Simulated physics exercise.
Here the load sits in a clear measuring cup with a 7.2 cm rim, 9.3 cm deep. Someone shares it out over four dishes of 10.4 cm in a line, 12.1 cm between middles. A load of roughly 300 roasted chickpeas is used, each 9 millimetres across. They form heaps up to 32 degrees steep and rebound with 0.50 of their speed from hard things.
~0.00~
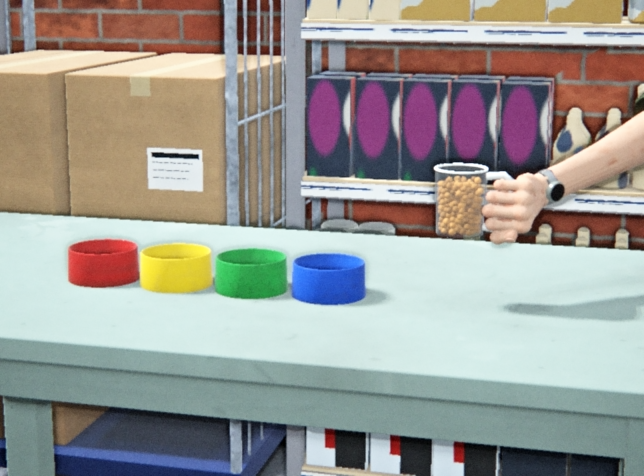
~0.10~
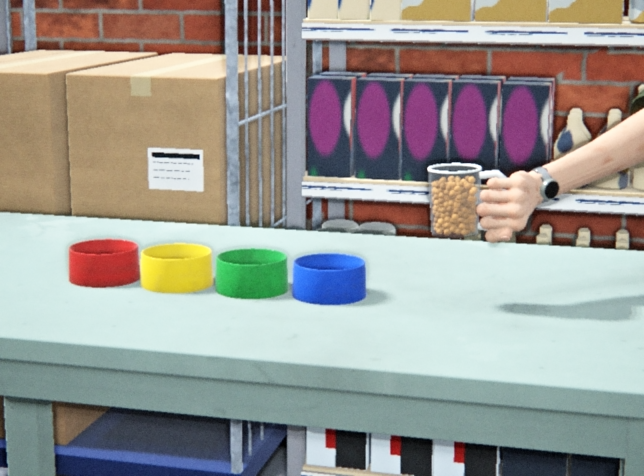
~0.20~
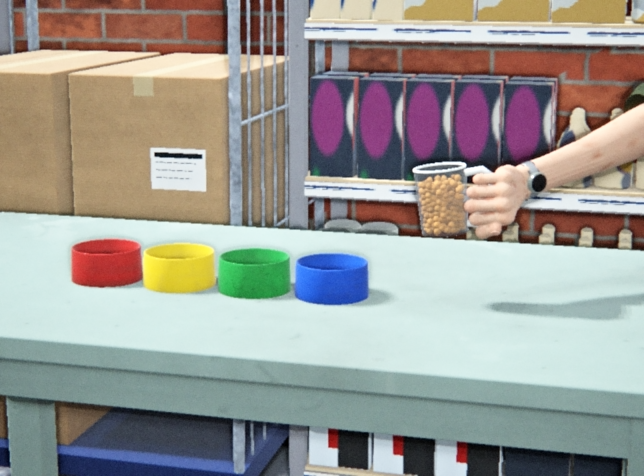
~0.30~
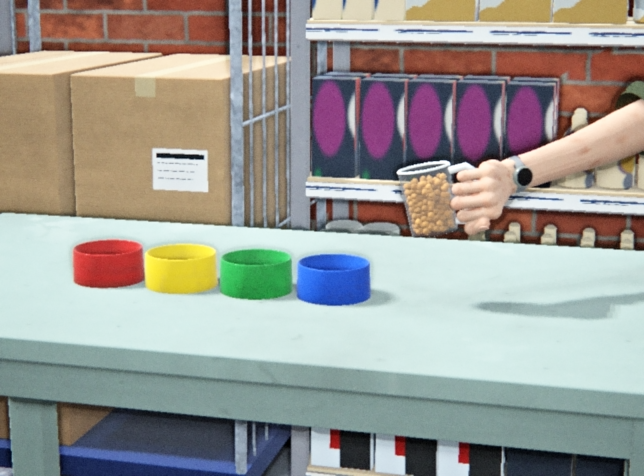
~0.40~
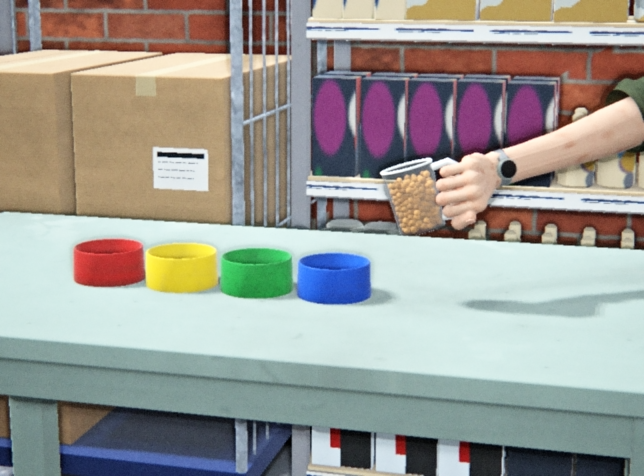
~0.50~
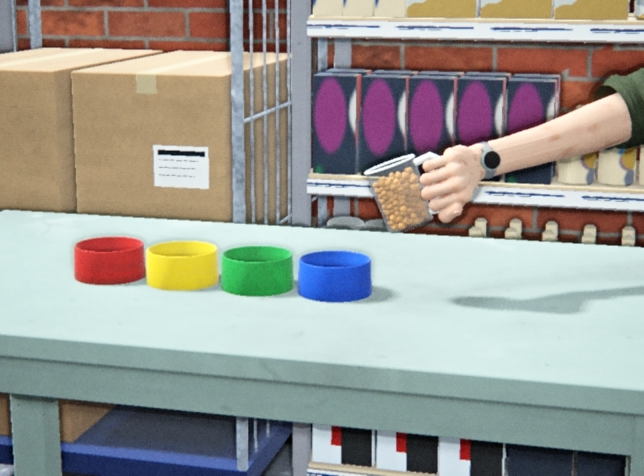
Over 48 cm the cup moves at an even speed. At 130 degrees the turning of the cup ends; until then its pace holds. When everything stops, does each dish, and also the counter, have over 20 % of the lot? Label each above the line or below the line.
Red dish: Above the line; blue dish: Below the line; green dish: Below the line; yellow dish: Below the line; counter: Below the line.
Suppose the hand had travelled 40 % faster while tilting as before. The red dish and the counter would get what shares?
Shares: Red 100, counter 0.
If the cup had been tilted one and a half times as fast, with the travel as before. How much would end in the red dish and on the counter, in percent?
Result: Red dish 0, counter 10.
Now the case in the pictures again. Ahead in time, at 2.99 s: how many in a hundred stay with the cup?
Roughly 0 in a hundred.
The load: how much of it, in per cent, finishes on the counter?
Estimate: Around 0 %.
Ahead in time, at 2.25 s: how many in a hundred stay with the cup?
Roughly 80 per cent, give or take.
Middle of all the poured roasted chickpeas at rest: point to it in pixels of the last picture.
Look around (110, 262) in the last picture.
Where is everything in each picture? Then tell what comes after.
The first picture shows cup at (460, 201), tilt 0 degrees, lip at (436, 168), moved 0.0 cm; middle of the pieces at (464, 208); blue dish at (329, 262); green dish at (251, 257); yellow dish at (176, 252); red dish at (103, 247).
The second picture shows cup at (455, 201), tilt 2 degrees, lip at (429, 168), moved 0.9 cm; middle of the pieces at (458, 208).
The third picture shows cup at (442, 200), tilt 7 degrees, lip at (415, 170), moved 3.0 cm; middle of the pieces at (446, 207).
The fourth picture shows cup at (429, 200), tilt 11 degrees, lip at (399, 172), moved 5.2 cm; middle of the pieces at (433, 206).
The fifth picture shows cup at (415, 198), tilt 16 degrees, lip at (383, 173), moved 7.4 cm; middle of the pieces at (419, 204).
The sixth picture shows cup at (400, 195), tilt 21 degrees, lip at (367, 172), moved 9.6 cm; middle of the pieces at (405, 201); blue dish at (335, 260); green dish at (257, 254); yellow dish at (182, 250); red dish at (109, 245). The cup turns about 50 degrees a second and travels 22 cm a second.
Then, at 1.55 s, tilt 71 degrees; cup holds 100 %.
Then, at 2.25 s, tilt 105 degrees; cup holds 80 %, red 15 %.
After 2.99 s, tilt 130 degrees; cup holds 0 %, red 100 %.
By 3.3 s all is still; red 100 %, blue 0 %, green 0 %, yellow 0 %, counter 0 %.
